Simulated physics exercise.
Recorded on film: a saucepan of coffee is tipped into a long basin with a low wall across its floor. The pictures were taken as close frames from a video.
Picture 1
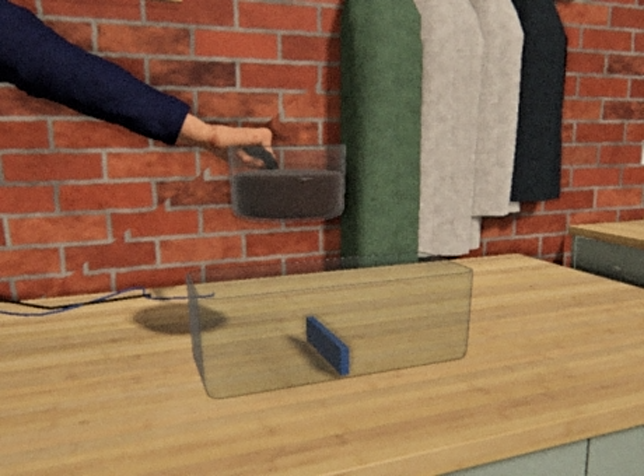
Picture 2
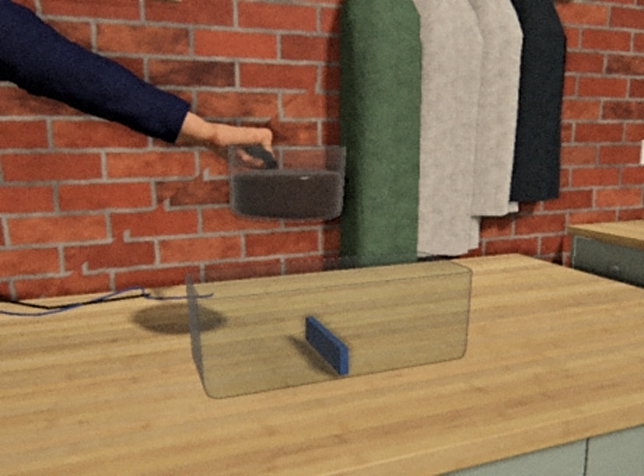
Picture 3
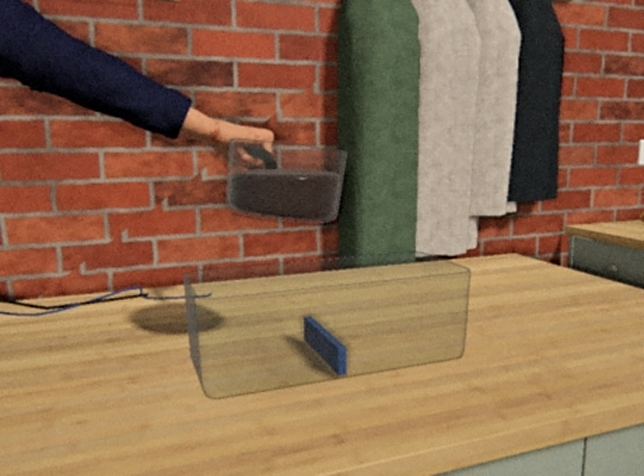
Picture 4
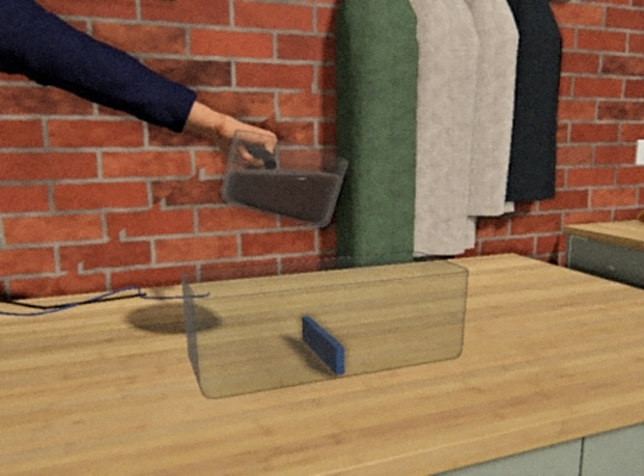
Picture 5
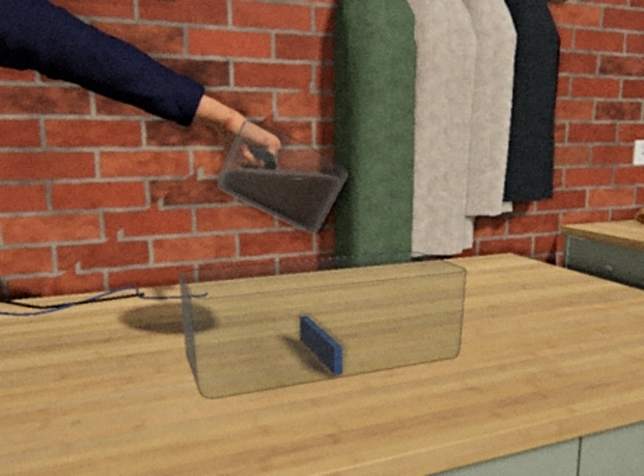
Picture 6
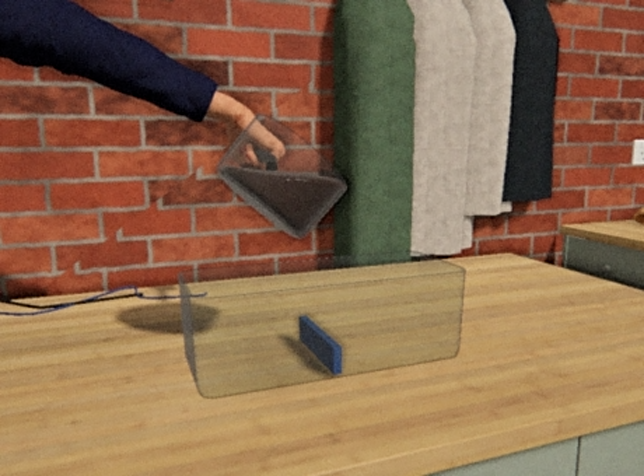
On a wooden counter before a brick wall and hanging garments, a dark-sleeved arm holds a clear saucepan of dark liquid above a long transparent basin with a low blue wall inside, then steadily tilts the pan toward the right.
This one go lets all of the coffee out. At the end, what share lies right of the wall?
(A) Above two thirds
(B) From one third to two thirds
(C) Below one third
Above two thirds.
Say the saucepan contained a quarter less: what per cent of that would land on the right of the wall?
Around 90 percent, more or less.
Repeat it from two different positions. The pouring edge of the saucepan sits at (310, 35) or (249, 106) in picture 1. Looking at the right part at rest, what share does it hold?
75 % and 15 %.
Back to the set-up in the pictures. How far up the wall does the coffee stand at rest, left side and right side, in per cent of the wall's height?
I'd say about 10 for the left and about 70 for the right.
A moment on, the tilt is 112° and 21 per cent is still to pour, 0 is left of the wall and 44 right of it.
Next, the tilt is 121° and 2 per cent is still to pour, 12 is left of the wall and 80 right of it.
Then the tilt is 121° and 0 per cent is still to pour, 13 is left of the wall and 86 right of it.
Later the tilt is 121° and 0 per cent is still to pour, 14 is left of the wall and 85 right of it.
In the end 14 per cent lies left of the wall, 85 right of it and 2 outside.
